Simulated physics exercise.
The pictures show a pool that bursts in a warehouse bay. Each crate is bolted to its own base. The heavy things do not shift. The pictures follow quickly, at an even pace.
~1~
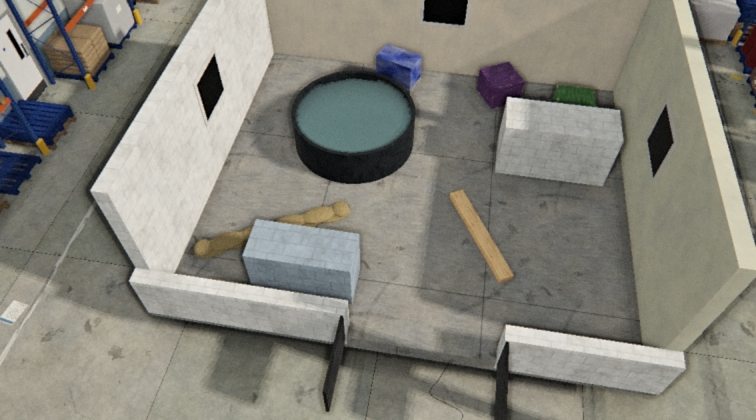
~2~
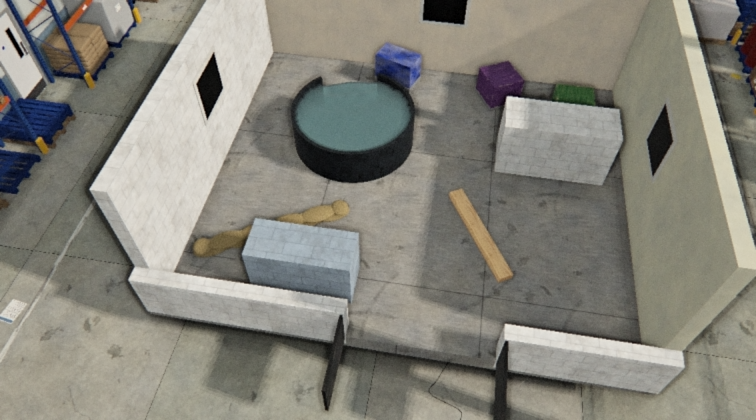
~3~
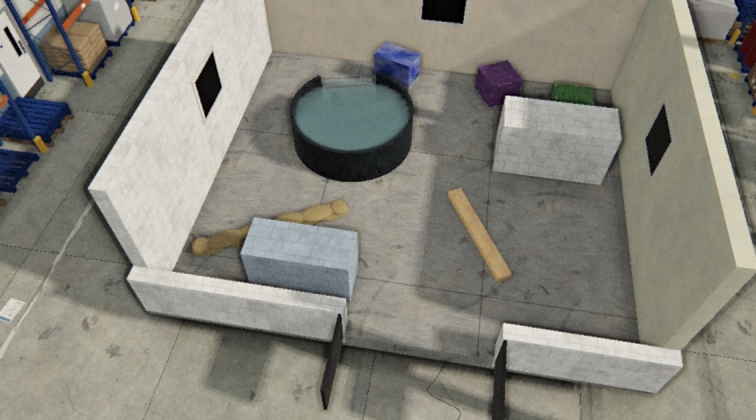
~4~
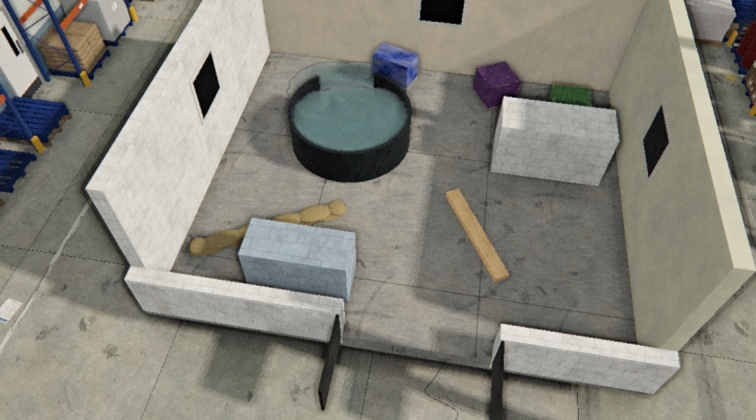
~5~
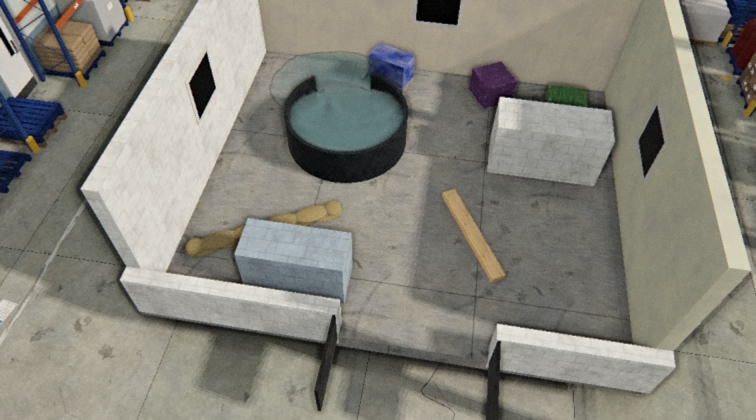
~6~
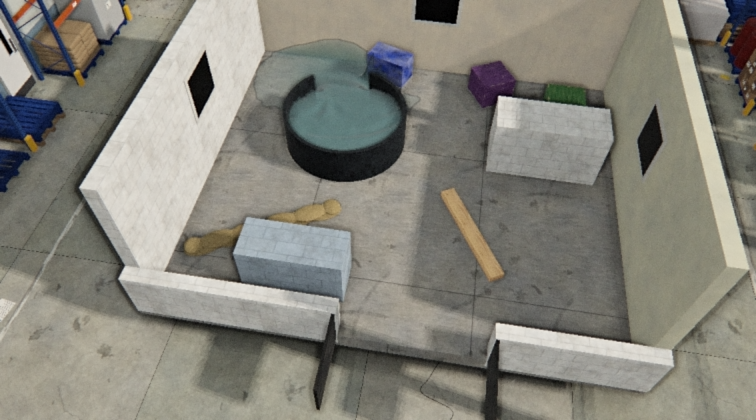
In a warehouse bay, a round tank bursts and water pours out its far side.
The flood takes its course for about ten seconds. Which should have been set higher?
One by one: The blue crate is soaked; the purple crate is soaked; the green crate keeps dry.
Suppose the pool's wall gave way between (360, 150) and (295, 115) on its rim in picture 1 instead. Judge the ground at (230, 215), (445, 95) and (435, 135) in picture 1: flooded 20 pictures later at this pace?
In turn: Covered, no water, no water.
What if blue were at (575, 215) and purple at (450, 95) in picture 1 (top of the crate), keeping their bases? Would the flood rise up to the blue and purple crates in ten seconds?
My reading: Blue stays dry; purple takes water.
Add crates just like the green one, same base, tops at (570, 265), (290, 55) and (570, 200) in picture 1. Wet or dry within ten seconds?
In turn: Escapes it, gets wet, is spared.
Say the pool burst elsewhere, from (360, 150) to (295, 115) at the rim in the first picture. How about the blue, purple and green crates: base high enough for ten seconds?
In short: The blue one keeps dry, the purple one takes water, the green one is spared.
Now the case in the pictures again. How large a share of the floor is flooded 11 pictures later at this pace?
About 25 per cent.
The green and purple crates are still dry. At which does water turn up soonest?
First comes the purple crate.
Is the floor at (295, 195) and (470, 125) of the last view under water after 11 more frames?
One after the other: Dry, covered.
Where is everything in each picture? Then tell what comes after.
Still water in the round tank at (354, 113), in the first picture.
Water pours out on the round tank's far side and has run to a hidden place, in the second picture.
Water pours out on the round tank's far side and has run to a hidden place, in the third picture.
The front is at (307, 70), out from the gap on the round tank's far side, in the fourth picture.
Water pours out on the round tank's far side and has run to (300, 56), in the fifth picture.
Water pours out on the round tank's far side and has run to (276, 52), in the sixth picture.
A moment on, water covers 15 % of the floor; the blue crate water round its plinth, the purple crate not reached, the green crate not reached.
Next, water covers 25 % of the floor; the blue crate water round its plinth, the purple crate water round its plinth, the green crate not reached.
Then, water covers 45 % of the floor; the blue crate water round its plinth, the purple crate water round its plinth, the green crate water round its plinth.
Later, water covers 70 % of the floor; the blue crate water round its plinth, the purple crate water round its plinth, the green crate water round its plinth.
In the end, water covers 95 % of the floor; the blue crate was topped, the purple crate was topped, the green crate stayed above the water.
